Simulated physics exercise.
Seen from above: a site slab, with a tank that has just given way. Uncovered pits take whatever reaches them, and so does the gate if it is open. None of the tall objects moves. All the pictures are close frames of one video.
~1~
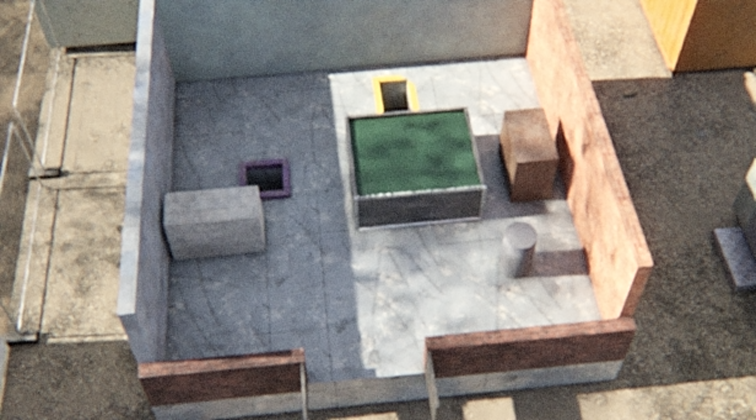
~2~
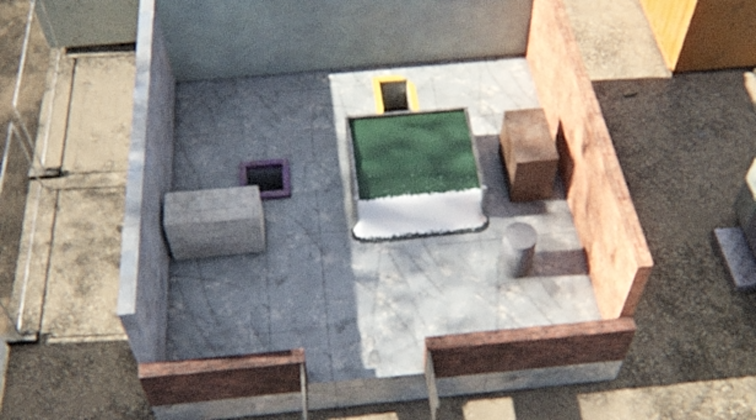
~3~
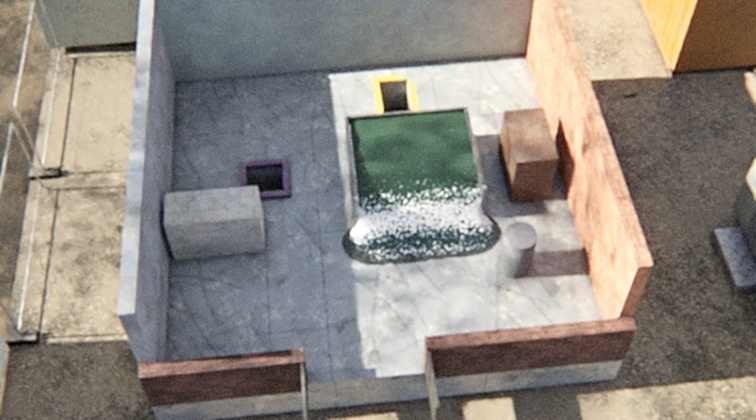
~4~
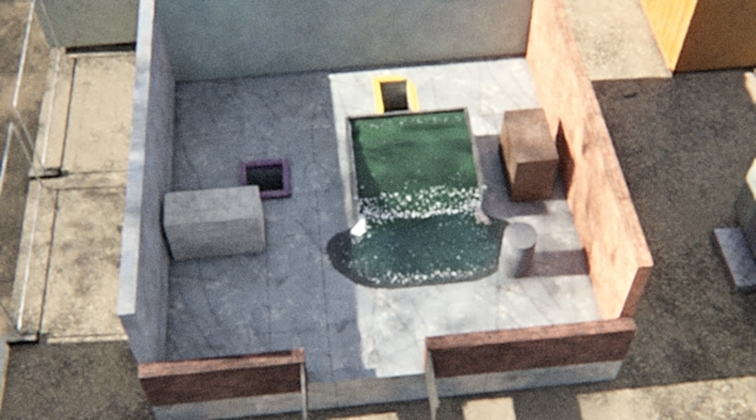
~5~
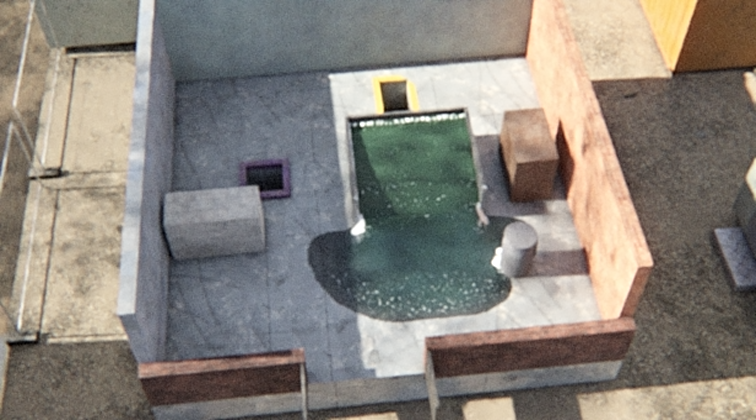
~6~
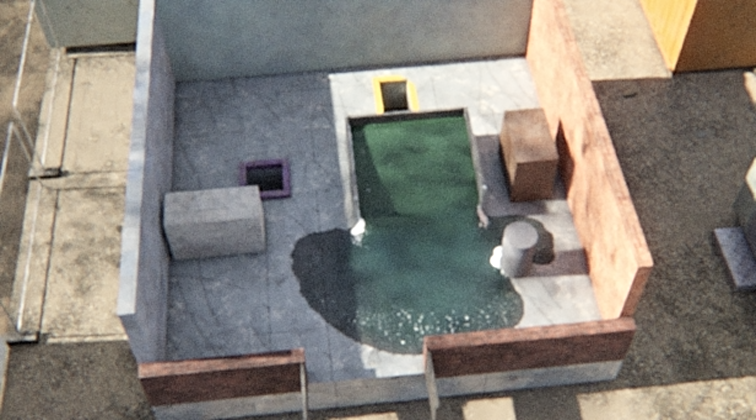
In the video, seen from above, a tank of green water on a walled slab gives way at its front, and the water pours out in white froth, then spreads as a dark pool across the floor and around a gray cylinder.
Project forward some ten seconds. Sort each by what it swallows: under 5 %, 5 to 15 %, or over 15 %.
Sorted: Gate over 15 %, purple pit under 5 %, yellow pit under 5 %.
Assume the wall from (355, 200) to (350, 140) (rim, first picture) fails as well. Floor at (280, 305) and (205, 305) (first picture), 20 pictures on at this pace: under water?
In that order: Wet, covered.
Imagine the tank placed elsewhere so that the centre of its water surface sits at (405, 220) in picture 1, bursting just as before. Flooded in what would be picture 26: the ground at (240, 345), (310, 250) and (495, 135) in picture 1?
Spot 1 wetted, spot 2 unwetted, spot 3 unwetted.
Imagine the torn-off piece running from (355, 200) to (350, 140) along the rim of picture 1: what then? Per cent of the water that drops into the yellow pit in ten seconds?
The yellow pit gets 6 per cent.
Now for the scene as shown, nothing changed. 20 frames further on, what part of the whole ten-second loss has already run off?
Estimated share: Close to 60 %.
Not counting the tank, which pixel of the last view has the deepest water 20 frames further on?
I would point to (593, 342).
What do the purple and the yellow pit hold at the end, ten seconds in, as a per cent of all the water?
I reckon close to 0 % and close to 2 % respectively.
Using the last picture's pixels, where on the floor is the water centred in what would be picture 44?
The water centres close to (414, 251).
A moment on, water covers 30 % of the floor; the gate 4 %, the purple pit 0 %, the yellow pit 0 %.
Next, water covers 35 % of the floor; the gate 14 %, the purple pit 0 %, the yellow pit 0 %.
Then, water covers 40 % of the floor; the gate 26 %, the purple pit 0 %, the yellow pit 0 %.
Later, water covers 60 % of the floor; the gate 33 %, the purple pit 0 %, the yellow pit 0 %.
In the end, water covers 75 % of the floor; the gate 40 %, the purple pit 0 %, the yellow pit 3 %.
